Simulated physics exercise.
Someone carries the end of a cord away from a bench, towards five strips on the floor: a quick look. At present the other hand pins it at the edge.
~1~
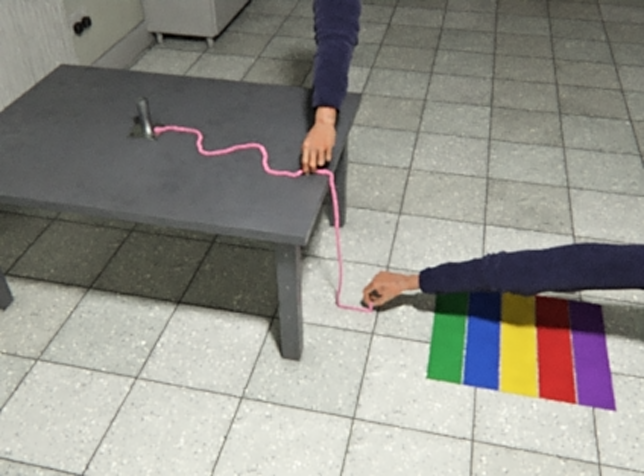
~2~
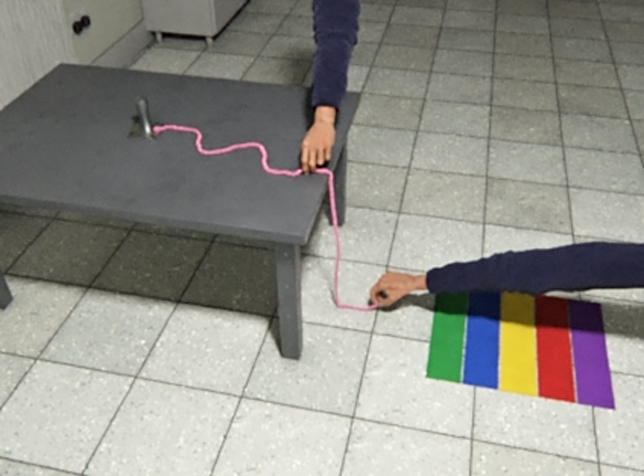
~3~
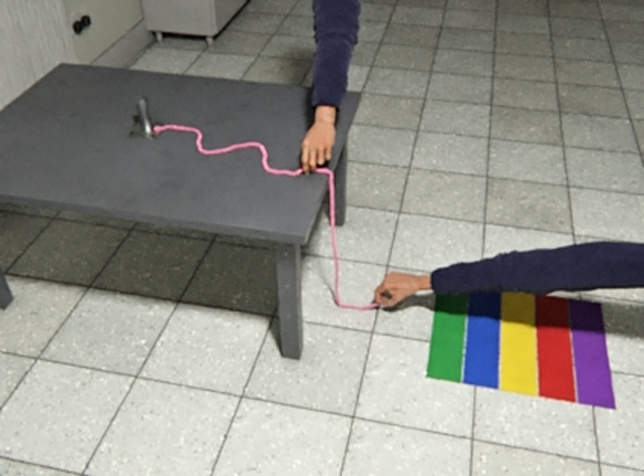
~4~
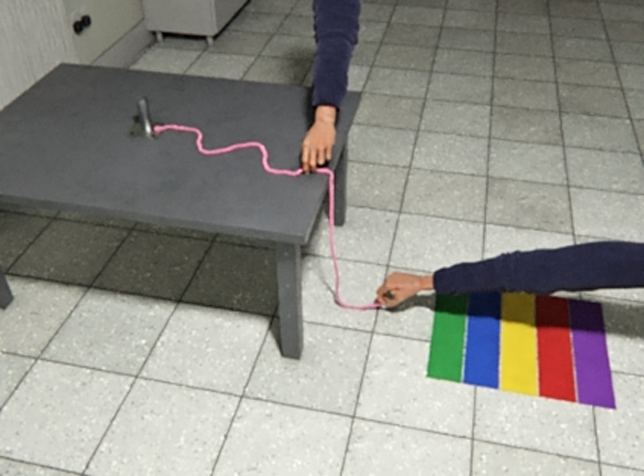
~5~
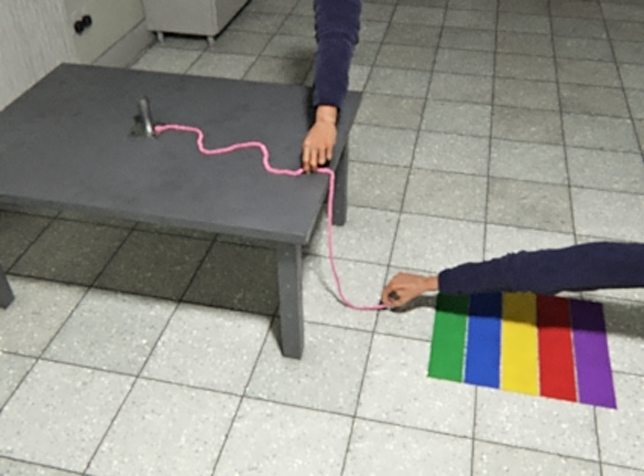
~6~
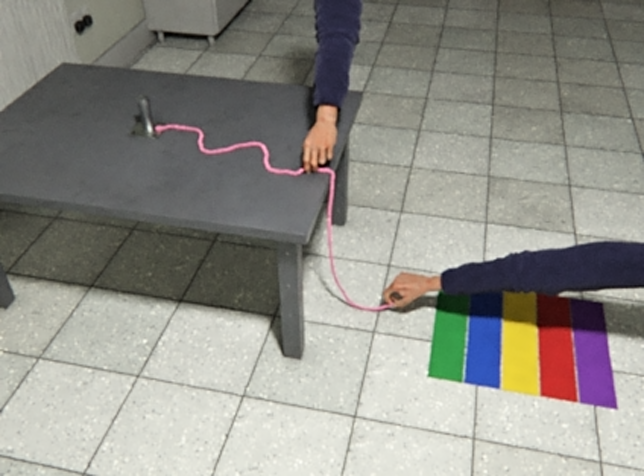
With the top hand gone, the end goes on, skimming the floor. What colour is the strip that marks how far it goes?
That strip is red.
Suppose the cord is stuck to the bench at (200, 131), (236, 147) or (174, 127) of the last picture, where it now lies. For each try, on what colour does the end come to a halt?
First try red, second yellow, third red.
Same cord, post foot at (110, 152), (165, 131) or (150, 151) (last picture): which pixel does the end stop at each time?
(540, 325), (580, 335) and (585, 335).
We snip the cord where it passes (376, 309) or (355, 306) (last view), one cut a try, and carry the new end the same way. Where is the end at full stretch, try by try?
Near (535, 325) and (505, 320).
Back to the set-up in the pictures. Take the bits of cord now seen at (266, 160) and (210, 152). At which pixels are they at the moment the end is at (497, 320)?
Result - first point (321, 162), second point (244, 147).
Early on, end near (497, 320); over blue.
Midway, end near (537, 326); over yellow.
At the end of the slack, end near (561, 329); over red. It gets as far as the red strip.
